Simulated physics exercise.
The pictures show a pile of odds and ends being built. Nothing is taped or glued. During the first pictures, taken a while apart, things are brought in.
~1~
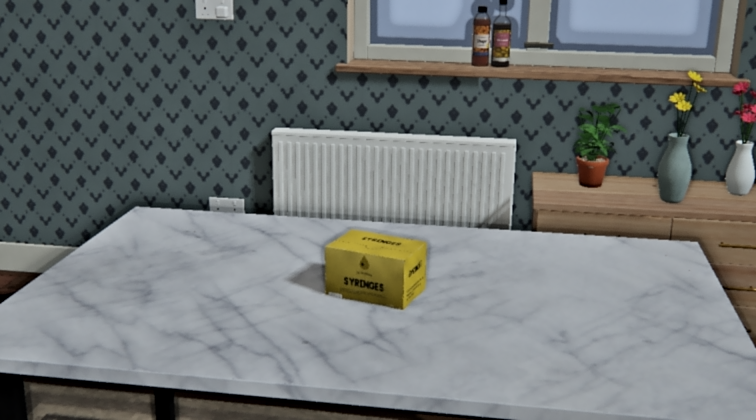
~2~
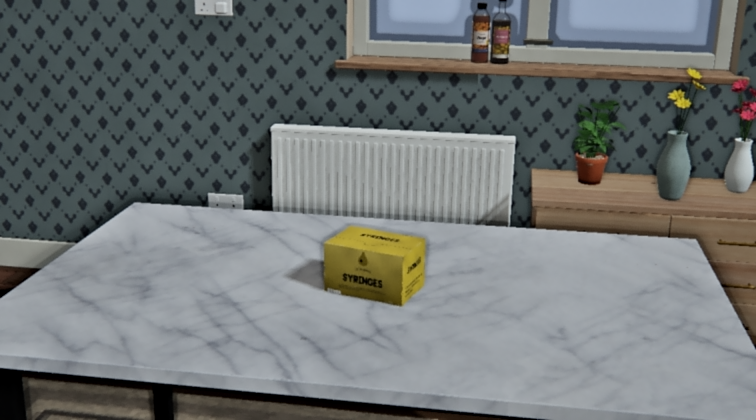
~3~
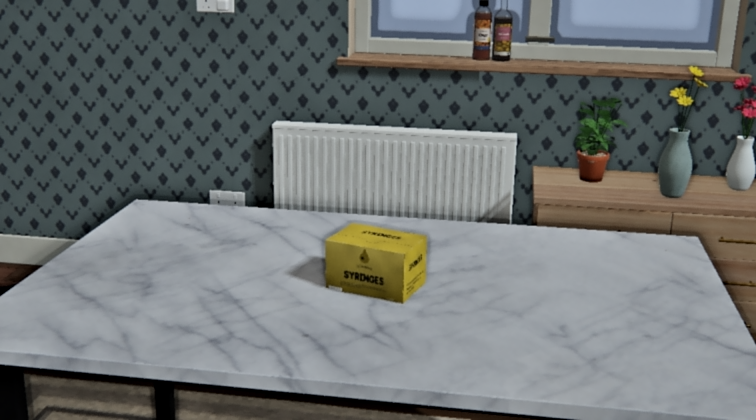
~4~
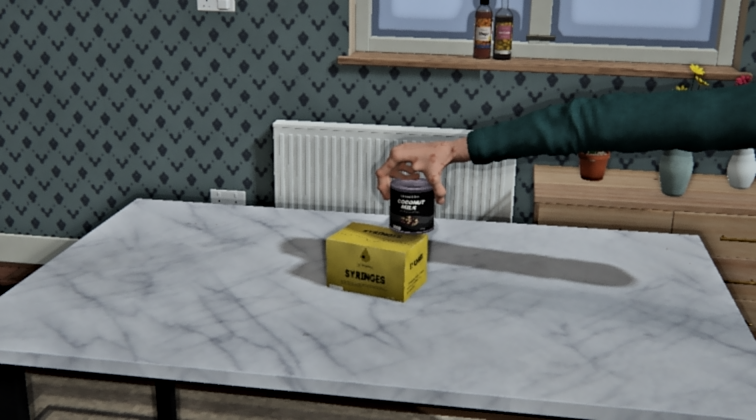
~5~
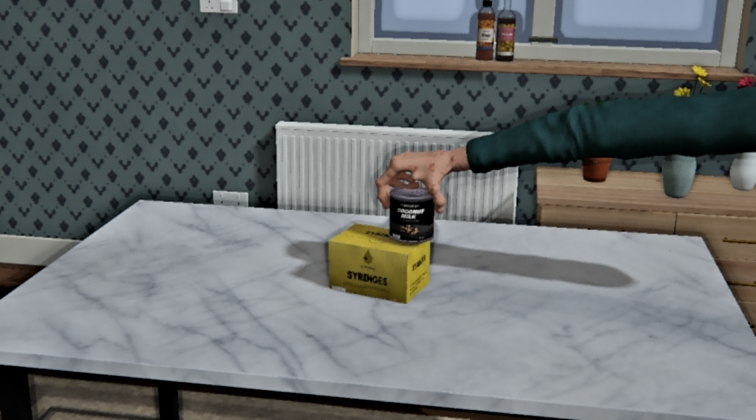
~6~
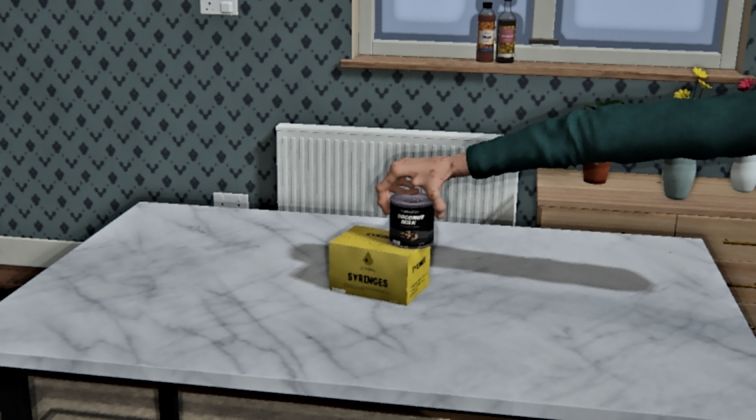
A hand in a dark green sleeve, absent at first, appears from the right holding a dark jar by its top and lowers it slightly onto the yellow syringe box, keeping its grip, while the view drifts very slightly. The box sits near the middle of a white marble tabletop, seen from slightly above in a kitchen. Behind are a white radiator, patterned grey-green wallpaper, two bottles on a windowsill, and potted flowers at right.
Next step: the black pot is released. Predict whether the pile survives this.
It survives and stands.
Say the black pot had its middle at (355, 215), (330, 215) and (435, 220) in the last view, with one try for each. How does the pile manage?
Well, on the first go it stays steady, on the second it tumbles down, and on the third it tumbles down.
Then, 0.20 s on from there, no change.
Then, 0.50 s on from there, black pot resting near (412, 220).
In the end, both unmoved. At the end, from the last picture's camera, black pot near (412, 220). The pile stays up.
